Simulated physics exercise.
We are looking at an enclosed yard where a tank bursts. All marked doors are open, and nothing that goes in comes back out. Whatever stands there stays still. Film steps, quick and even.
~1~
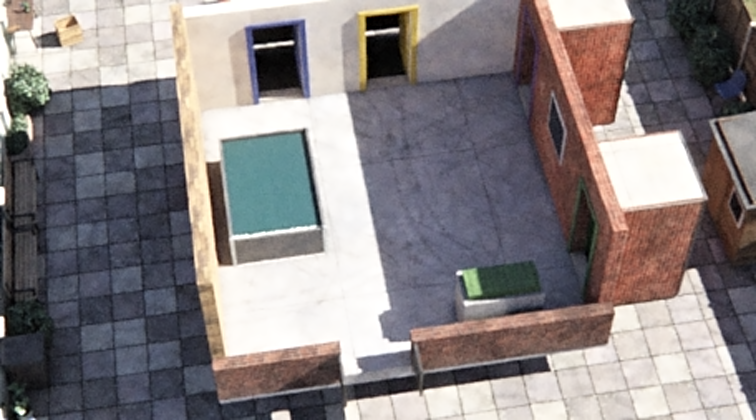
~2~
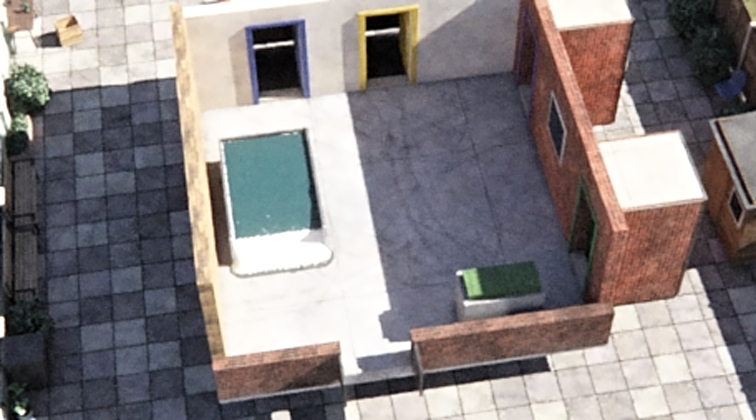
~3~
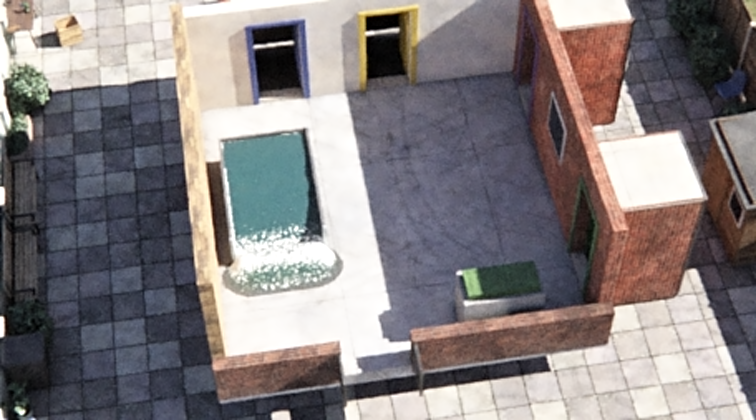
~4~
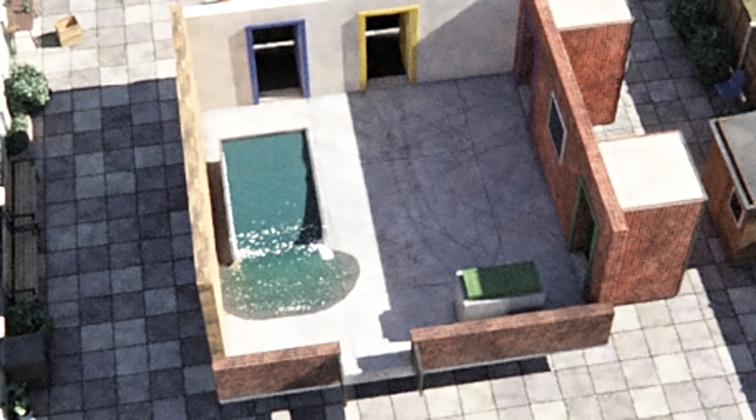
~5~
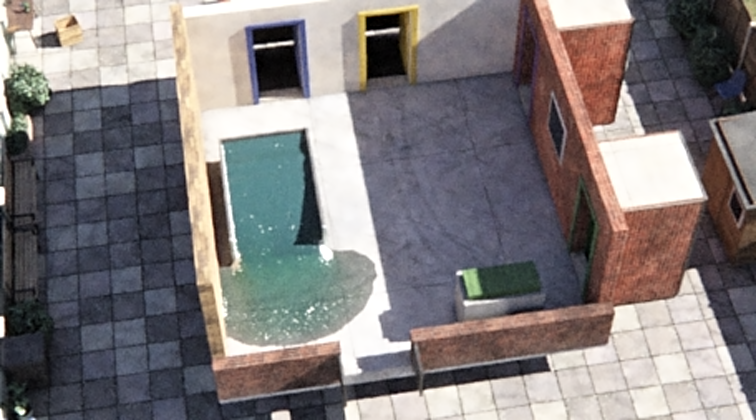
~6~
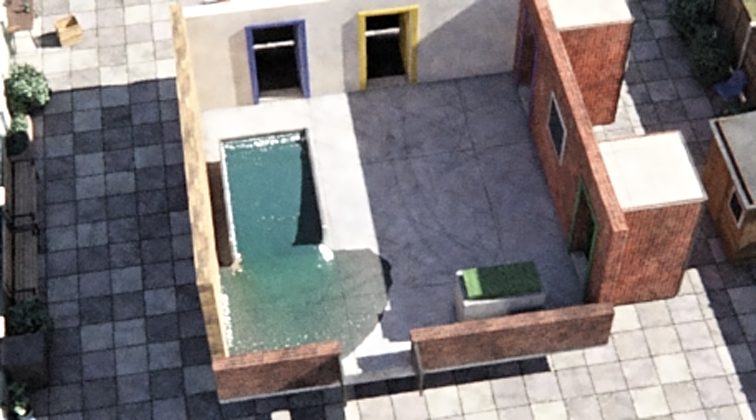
In a walled yard seen from above, a rectangular tank of green water bursts at its near end, and the water pours out, foaming, then spreads across the pale floor toward the low brick front wall and rightward.
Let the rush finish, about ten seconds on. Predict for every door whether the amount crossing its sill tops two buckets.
The yellow door does not top it. The blue door does not top it. The green door does not top it. The purple door does not top it.
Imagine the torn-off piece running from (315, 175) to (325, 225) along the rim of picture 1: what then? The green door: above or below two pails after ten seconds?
My guess is that the green door surpasses the threshold.
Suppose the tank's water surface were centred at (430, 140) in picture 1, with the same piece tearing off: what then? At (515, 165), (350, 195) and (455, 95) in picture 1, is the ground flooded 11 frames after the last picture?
One after the other: Untouched, untouched, untouched.
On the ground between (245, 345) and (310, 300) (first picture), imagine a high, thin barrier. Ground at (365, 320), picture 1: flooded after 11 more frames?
My call for that point: Waterlogged.
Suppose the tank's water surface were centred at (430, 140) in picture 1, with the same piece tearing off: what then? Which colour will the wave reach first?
Leading the way is the green one.
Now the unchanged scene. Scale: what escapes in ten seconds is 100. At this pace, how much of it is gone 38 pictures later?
About 80 %.
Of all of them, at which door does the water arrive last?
That would be the yellow one.
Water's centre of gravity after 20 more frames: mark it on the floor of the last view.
Near pixel (316, 290).
A moment on, water covers 20 % of the floor; the yellow door not reached, the blue door not reached, the green door not reached, the purple door not reached.
Next, water covers 25 % of the floor; the yellow door not reached, the blue door not reached, the green door not reached, the purple door not reached.
Then, water covers 30 % of the floor; the yellow door not reached, the blue door not reached, the green door not reached, the purple door not reached.
Later, water covers 70 % of the floor; the yellow door not reached, the blue door wet at the sill, nothing in, the green door wet at the sill, nothing in, the purple door wet at the sill, nothing in.
In the end, water covers 95 % of the floor; the yellow door under two buckets in, the blue door wet at the sill, nothing in, the green door wet at the sill, nothing in, the purple door wet at the sill, nothing in.
